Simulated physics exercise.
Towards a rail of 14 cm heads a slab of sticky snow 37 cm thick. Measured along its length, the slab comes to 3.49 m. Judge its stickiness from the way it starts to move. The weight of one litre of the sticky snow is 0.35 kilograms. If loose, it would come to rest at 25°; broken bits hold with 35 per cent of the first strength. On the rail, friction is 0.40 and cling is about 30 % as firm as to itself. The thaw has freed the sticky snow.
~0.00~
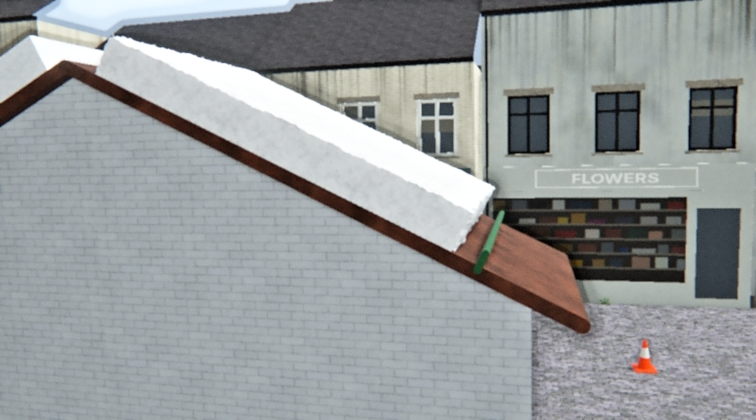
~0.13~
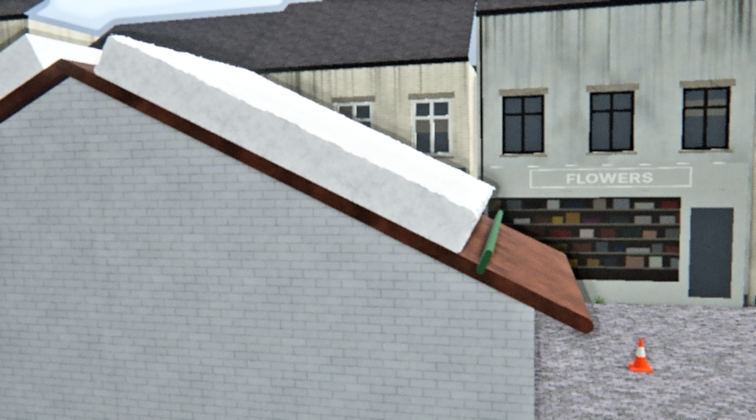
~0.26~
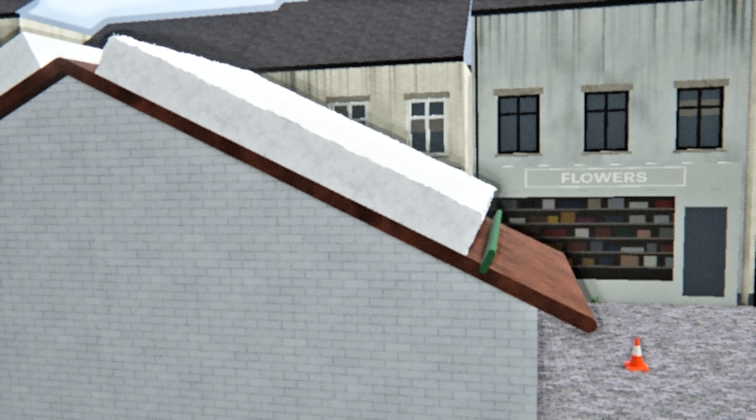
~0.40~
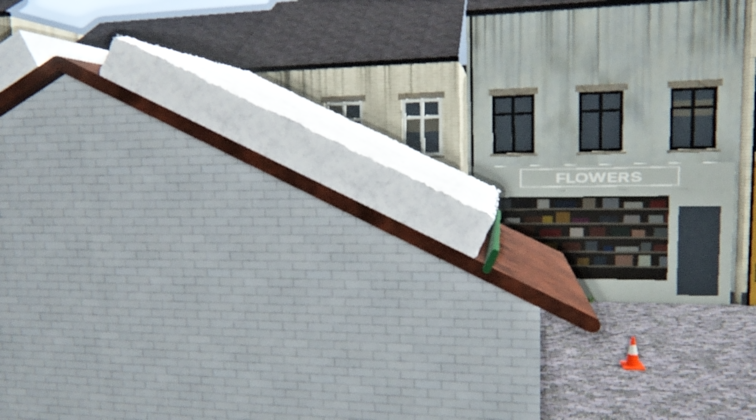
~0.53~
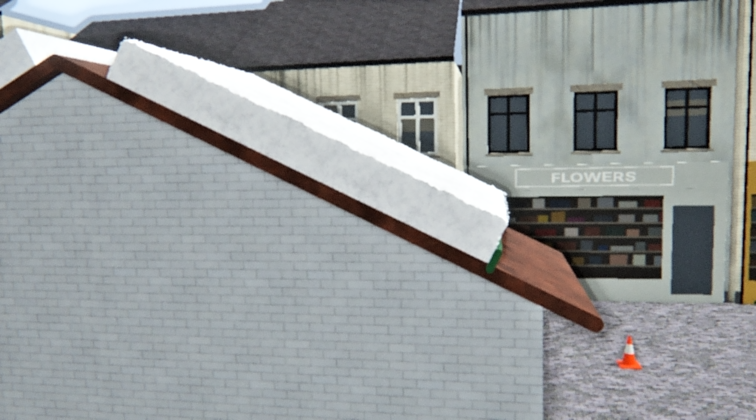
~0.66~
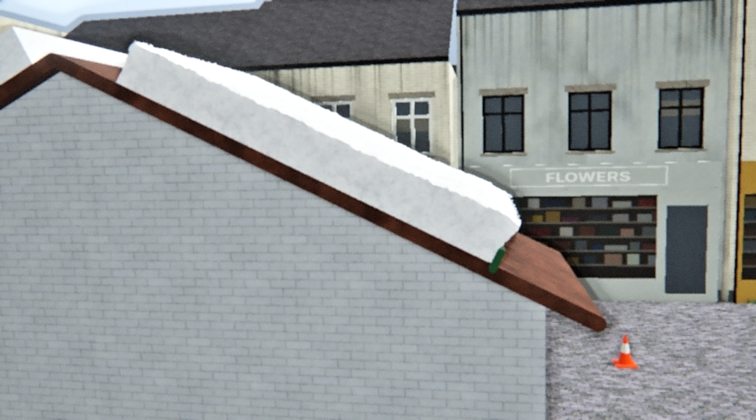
A thick white slab of snow lies on a reddish-brown sloping roof above a pale grey brick wall, seen side-on from roof height across a cobbled street. Behind stand weathered buildings with dark roofs, a flower shop at right and an orange cone below. The snow slides slowly down rightward in one piece, bulging over a green rail, while the view drifts slightly right.
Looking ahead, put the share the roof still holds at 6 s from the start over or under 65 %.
It ends up greater than 65 %.
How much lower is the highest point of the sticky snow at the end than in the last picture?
Looks like something near 0.2 m to me.
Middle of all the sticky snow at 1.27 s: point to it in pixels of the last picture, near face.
The middle sits at about (338, 163).
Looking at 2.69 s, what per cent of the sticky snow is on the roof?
Roughly 90 per cent.
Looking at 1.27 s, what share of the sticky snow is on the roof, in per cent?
Share at that time: Around 100 %.
After 1.27 s, 100 % of the snow is on the roof.
After 1.98 s, 97 % of the snow is on the roof.
After 2.69 s, 91 % of the snow is on the roof.
After 3.40 s, 91 % of the snow is on the roof.
After 6.00 s, at the end, 91 % of the snow is on the roof.
